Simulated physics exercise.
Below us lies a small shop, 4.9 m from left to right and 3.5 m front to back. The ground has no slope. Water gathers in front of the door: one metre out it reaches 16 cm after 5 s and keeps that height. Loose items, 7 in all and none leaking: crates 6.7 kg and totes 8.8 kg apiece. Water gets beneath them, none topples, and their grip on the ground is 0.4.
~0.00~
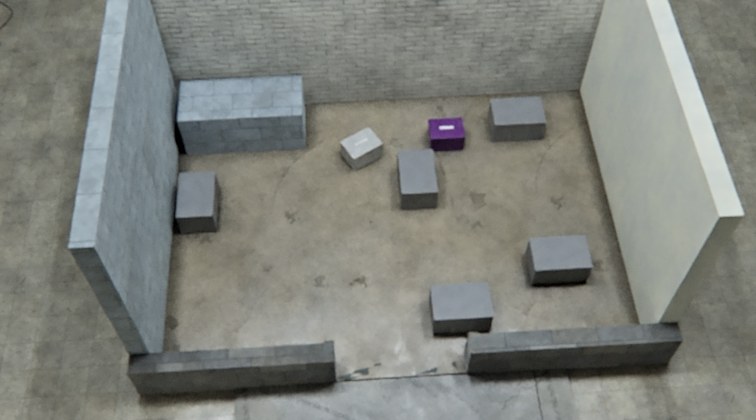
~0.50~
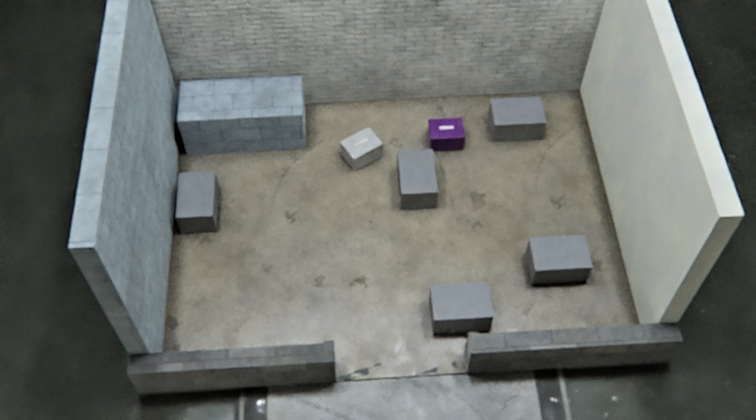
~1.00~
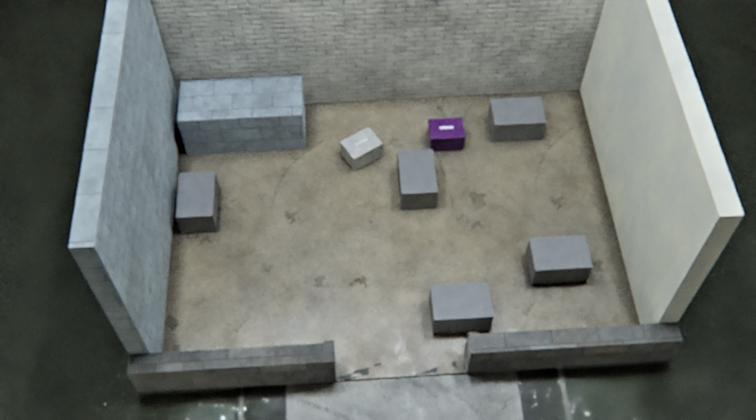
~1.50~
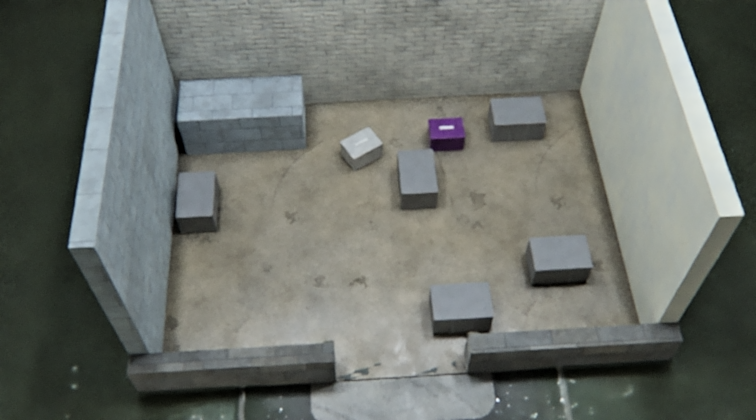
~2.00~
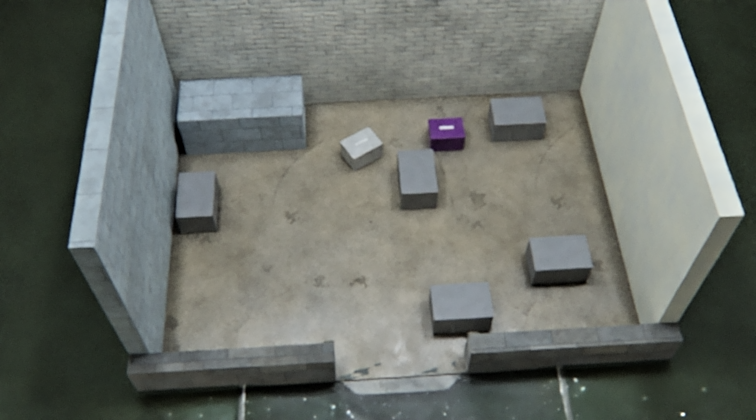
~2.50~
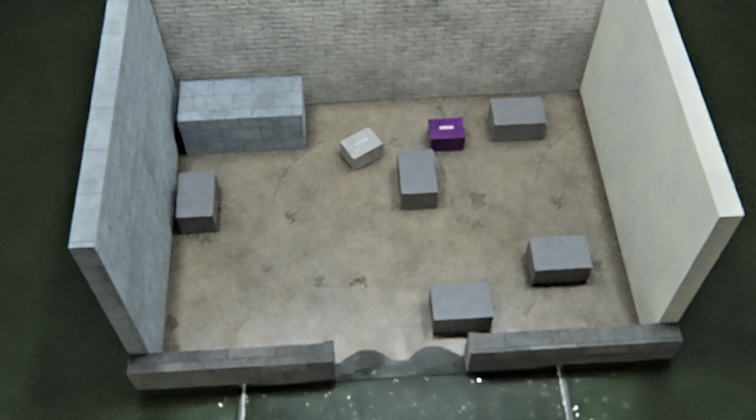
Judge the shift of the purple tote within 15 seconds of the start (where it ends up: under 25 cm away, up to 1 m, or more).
The purple tote ends far away.
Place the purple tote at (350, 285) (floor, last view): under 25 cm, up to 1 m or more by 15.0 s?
It gets carried off.
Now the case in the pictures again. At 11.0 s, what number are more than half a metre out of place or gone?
By then 5.
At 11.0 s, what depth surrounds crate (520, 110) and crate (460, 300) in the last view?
Roughly 8 and 3 cm.
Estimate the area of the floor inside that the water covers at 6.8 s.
Some 11.5 m2.
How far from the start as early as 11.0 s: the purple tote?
Roughly 100 cm by then.
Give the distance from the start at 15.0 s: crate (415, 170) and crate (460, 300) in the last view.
In turn: 100 cm, 100 cm.
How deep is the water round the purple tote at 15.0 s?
Roughly 10 cm.
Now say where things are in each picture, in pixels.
In the first picture, the purple tote at (447, 128) rests on the ground; water covers 0.0 m2; 0 of 7 have shifted.
In the second picture, the purple tote at (447, 128) rests on the ground; water covers 0.0 m2; 0 of 7 have shifted.
In the third picture, the purple tote at (447, 128), on the bottom; water covers 0.0 m2; 0 of 7 have shifted.
In the fourth picture, the purple tote at (447, 128), on the bottom; 0.0 m2 under water; 0 of 7 have shifted.
In the fifth picture, the purple tote at (447, 128), on the bottom; 0.0 m2 under water; 0 of 7 have shifted.
In the sixth picture, the purple tote at (447, 128), on the bottom; 0.0 m2 under water; 0 of 7 have shifted.
After 3.5 s the purple tote is near (447, 128), 0.0 m from its start, aground; 0 afloat.
After 6.8 s the purple tote is near (447, 128), 0.0 m from its start, aground; 1 afloat.
After 11.0 s the purple tote is near (511, 90), 1.0 m from its start, afloat; 6 afloat.
After 15.0 s the purple tote is near (582, 151), 1.6 m from its start, afloat; 7 afloat.
